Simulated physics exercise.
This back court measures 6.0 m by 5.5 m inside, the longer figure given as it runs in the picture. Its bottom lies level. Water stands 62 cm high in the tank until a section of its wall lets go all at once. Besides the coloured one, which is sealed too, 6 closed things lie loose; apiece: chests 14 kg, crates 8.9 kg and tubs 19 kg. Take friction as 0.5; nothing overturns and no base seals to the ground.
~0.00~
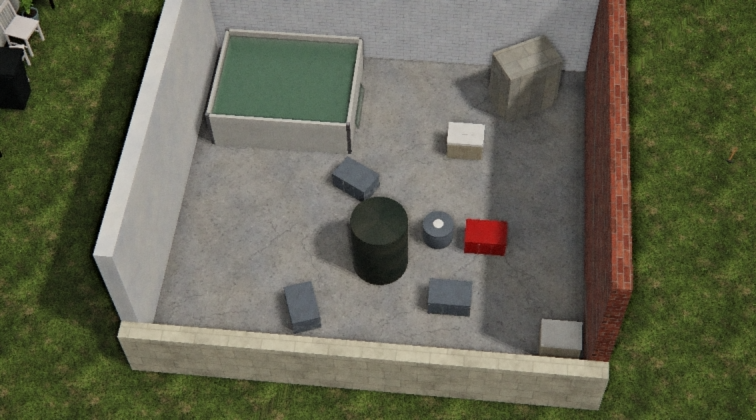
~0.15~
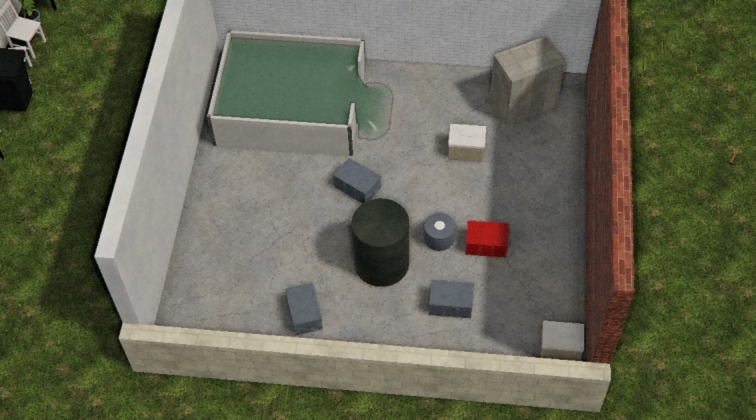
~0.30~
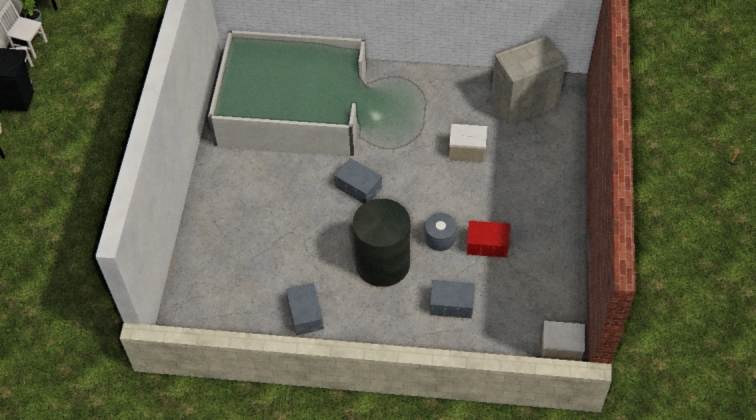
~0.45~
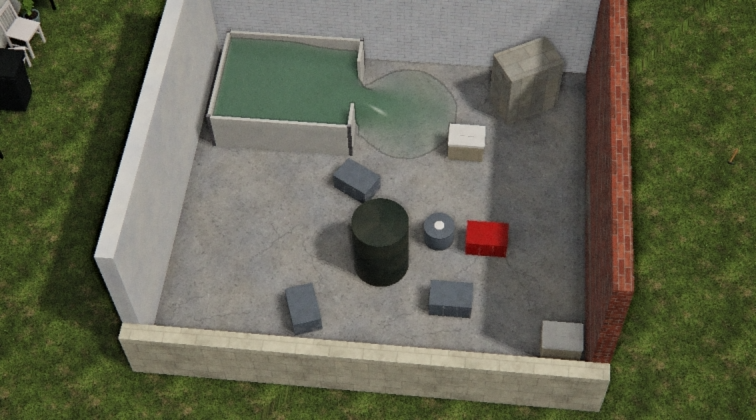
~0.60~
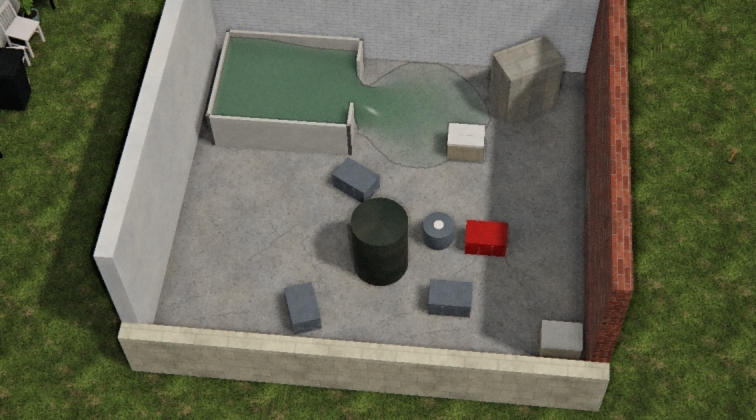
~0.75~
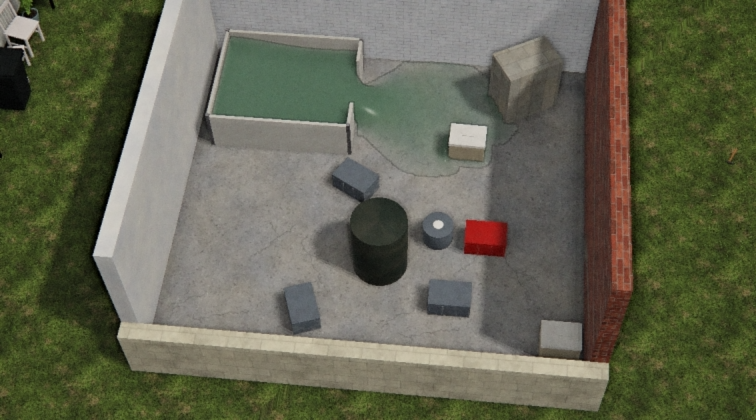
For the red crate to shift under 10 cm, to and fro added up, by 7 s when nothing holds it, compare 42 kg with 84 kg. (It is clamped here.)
For it, only the higher weight holds it.
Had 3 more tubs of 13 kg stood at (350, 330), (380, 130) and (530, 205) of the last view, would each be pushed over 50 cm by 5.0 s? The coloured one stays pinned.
In turn: Under, over, past it.
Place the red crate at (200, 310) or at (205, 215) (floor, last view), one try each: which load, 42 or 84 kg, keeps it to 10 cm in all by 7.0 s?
In turn: The smaller is enough; the smaller is enough.
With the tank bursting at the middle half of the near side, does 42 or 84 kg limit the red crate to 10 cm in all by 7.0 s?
In that case the smaller load will do.
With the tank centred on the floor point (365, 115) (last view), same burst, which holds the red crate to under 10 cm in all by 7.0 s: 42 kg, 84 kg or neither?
In that case the lower weight is enough.
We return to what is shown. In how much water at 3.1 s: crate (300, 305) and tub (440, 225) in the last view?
Roughly 0 and 3 cm.
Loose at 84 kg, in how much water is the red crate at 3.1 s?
Roughly 4 cm.
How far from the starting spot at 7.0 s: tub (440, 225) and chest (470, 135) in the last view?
In turn: 30 cm, 400 cm.
After 1.4 s the red crate would be 0 cm from its start with 42 kg and 0 cm from its start with 84 kg; 1 cm of water round it then.
After 3.1 s the red crate would be 0 cm from its start with 42 kg and 0 cm from its start with 84 kg; 4 cm of water round it then.
After 4.9 s the red crate would be 28 cm from its start with 42 kg and 0 cm from its start with 84 kg; 8 cm of water round it then.
After 7.0 s the red crate would be 32 cm from its start with 42 kg and 0 cm from its start with 84 kg; 9 cm of water round it then.
